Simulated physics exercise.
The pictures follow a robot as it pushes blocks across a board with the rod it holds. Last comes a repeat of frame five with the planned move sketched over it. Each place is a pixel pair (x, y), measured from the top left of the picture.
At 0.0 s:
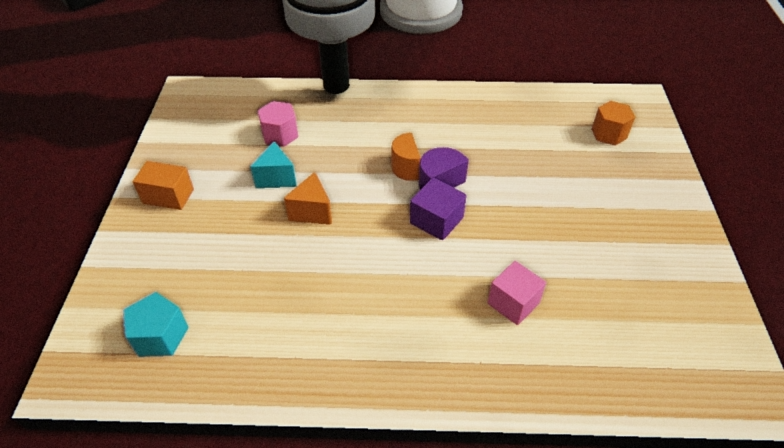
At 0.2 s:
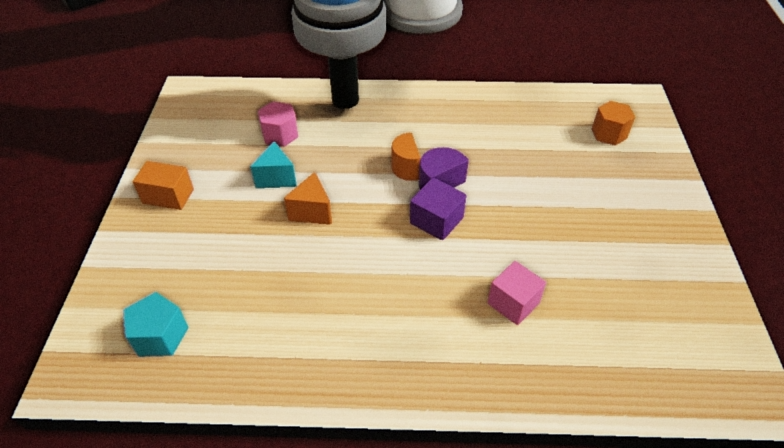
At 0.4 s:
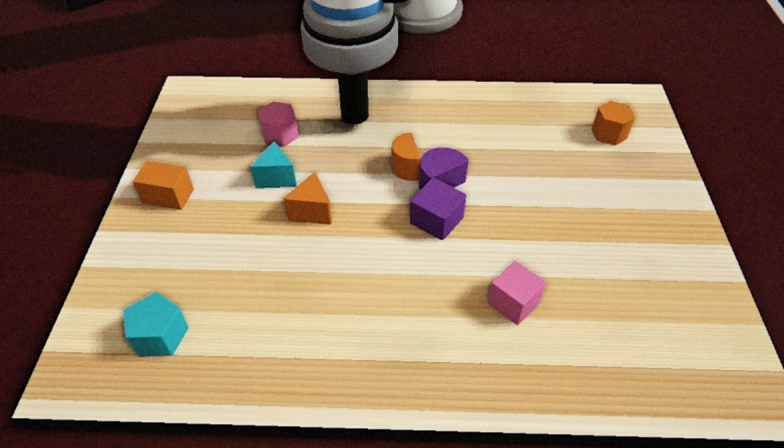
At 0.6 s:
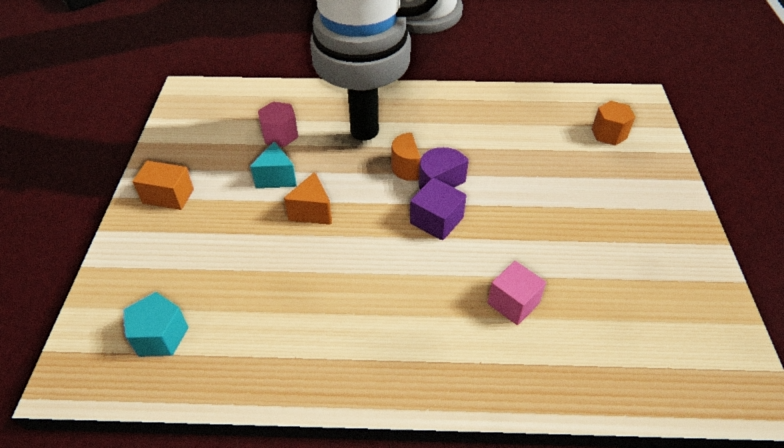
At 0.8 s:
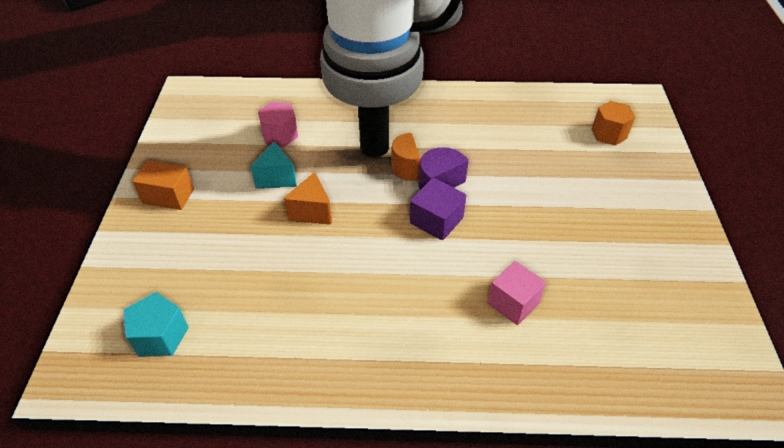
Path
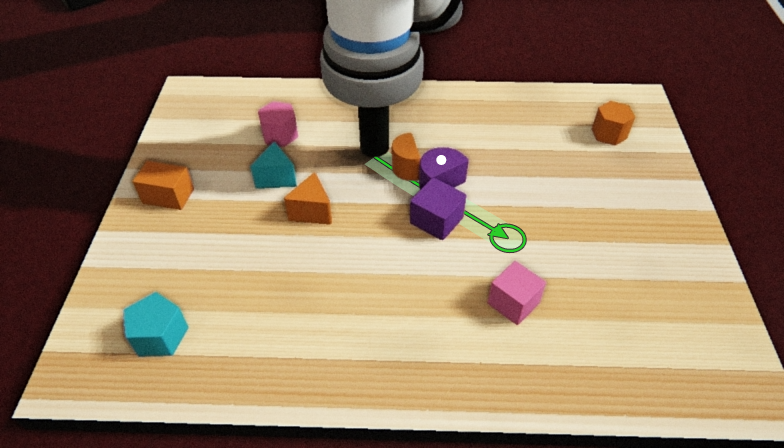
On a striped wooden board scattered with colored blocks, a robot arm's dark rod moved steadily from the back edge toward the viewer and slightly right, nearing the orange half-round block while every block stayed still.
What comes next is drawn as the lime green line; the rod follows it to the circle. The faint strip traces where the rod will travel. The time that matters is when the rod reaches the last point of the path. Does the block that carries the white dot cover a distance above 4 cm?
Going by the path, yes.
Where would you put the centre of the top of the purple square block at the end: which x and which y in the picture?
That would be at about pixel (457, 221).
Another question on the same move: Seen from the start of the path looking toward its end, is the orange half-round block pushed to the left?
My answer is yes.
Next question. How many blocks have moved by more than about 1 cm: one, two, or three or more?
My guess is at least three.
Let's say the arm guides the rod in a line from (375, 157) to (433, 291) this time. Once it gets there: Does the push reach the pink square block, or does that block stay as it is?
It barely shifts, if at all.
Path on the board, straight from (375, 157) to (508, 238); the dot is on the purple half-round block.
The first path, step by step. One third of the way, rod (416, 174); orange half-round block (440, 145), turned 40° clockwise; purple square block (443, 200), turned 15° clockwise; purple half-round block (462, 164), turned 15° clockwise.
Two thirds of the way, rod (462, 201); orange half-round block (441, 145), turned 45° clockwise; purple square block (454, 215), turned 65° clockwise; purple half-round block (488, 168), turned 45° anticlockwise.
At the end, rod (510, 229); orange half-round block (441, 145), turned 45° clockwise; purple square block (457, 221), turned 90° clockwise; purple half-round block (489, 169), turned 45° anticlockwise; pink square block in place.
